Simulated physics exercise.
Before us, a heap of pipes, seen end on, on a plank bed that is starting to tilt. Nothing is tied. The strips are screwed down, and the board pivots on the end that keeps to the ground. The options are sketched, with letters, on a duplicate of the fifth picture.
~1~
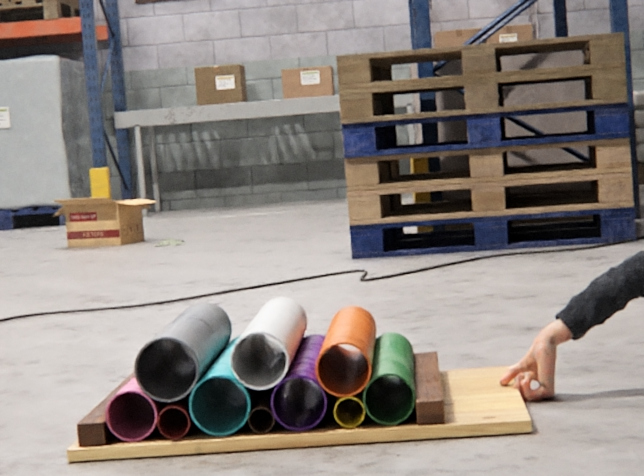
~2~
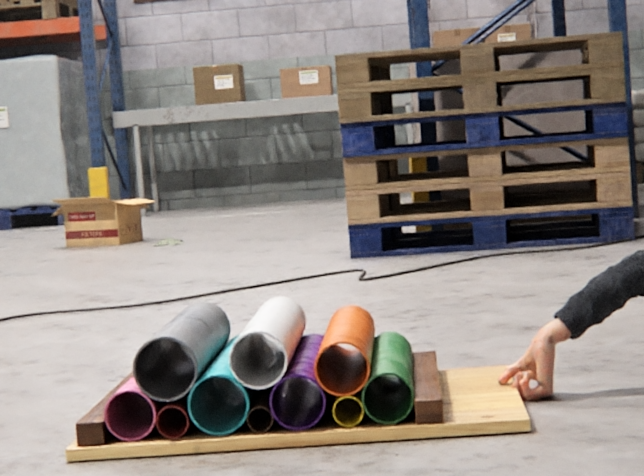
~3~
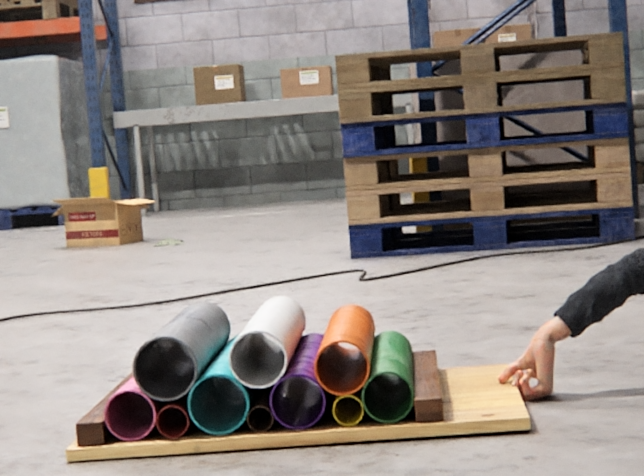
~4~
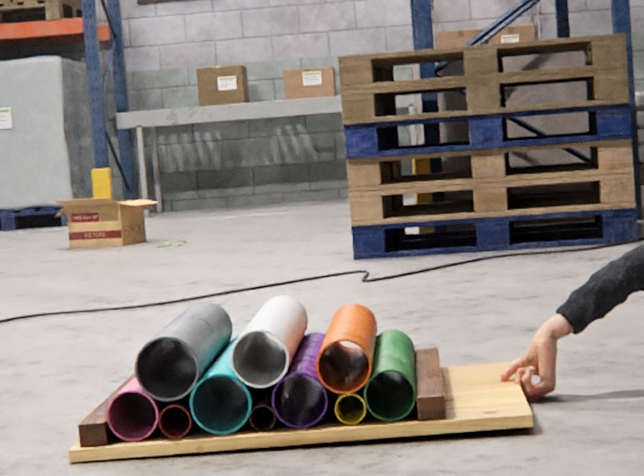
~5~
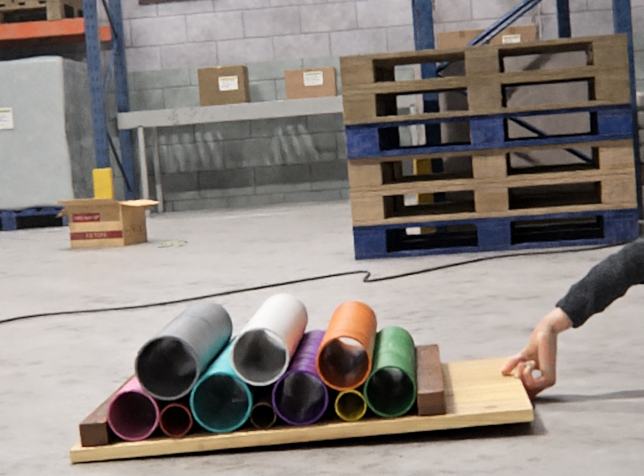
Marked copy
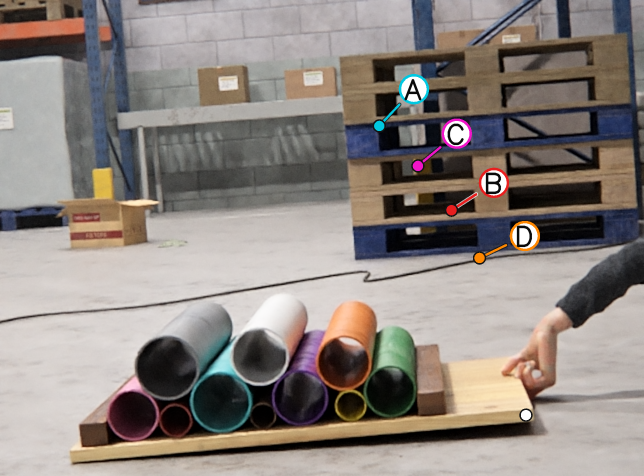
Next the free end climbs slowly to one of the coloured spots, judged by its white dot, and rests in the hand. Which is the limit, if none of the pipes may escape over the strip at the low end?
The answer is mark C.
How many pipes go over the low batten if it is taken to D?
The count is none.
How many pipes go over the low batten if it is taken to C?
It comes to none.
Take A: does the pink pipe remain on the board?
Yes.
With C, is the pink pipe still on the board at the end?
The pink pipe: Yes.
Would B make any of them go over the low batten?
No, at B.
On the marked copy, A at (379, 126); B at (452, 210); C at (418, 166); D at (479, 258); the white dot at (526, 415).
With C. Early on, board at 20°.
Further on, board at 36°.
At the end, board at 36°, none over the low batten.
As for the rest, A one over the low batten (grey); B none over the low batten; D none over the low batten.
